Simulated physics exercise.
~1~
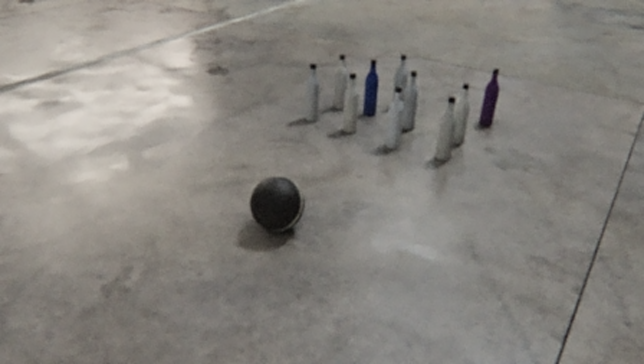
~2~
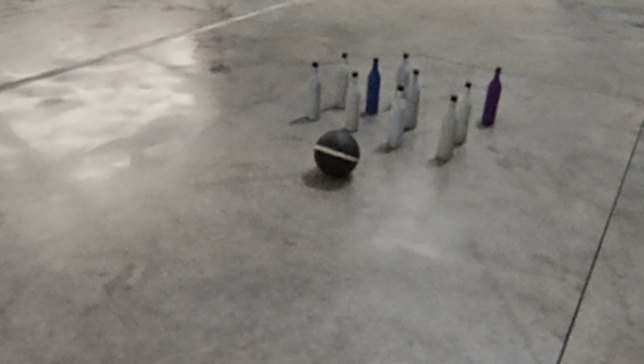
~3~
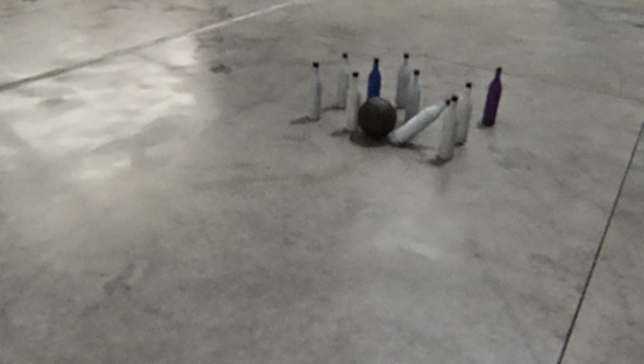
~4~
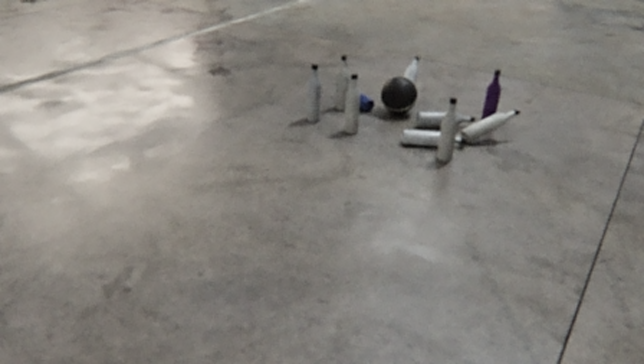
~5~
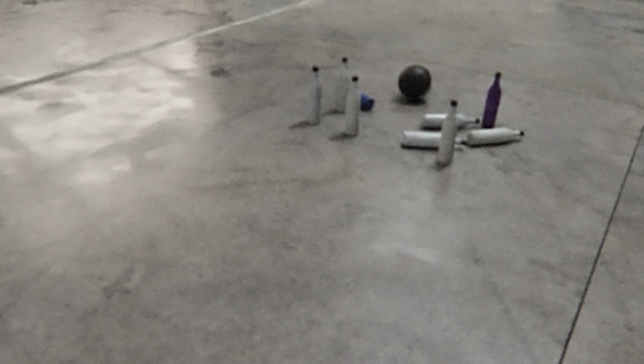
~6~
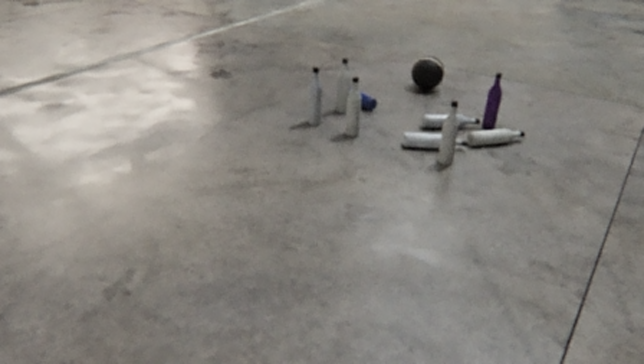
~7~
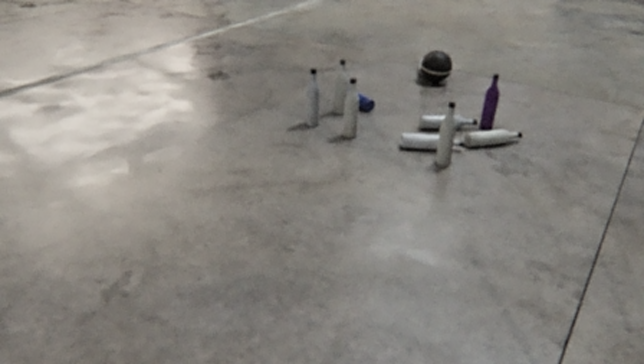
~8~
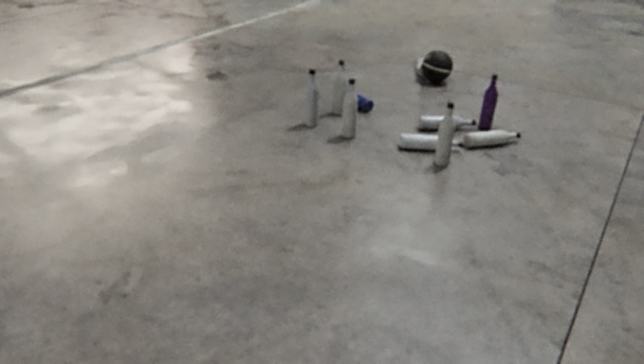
A dark ball rolled across a concrete floor into a group of standing bottles, knocking several over, including the blue one, then slowed to a near stop just behind them, while the purple bottle and a few pale ones stayed upright.
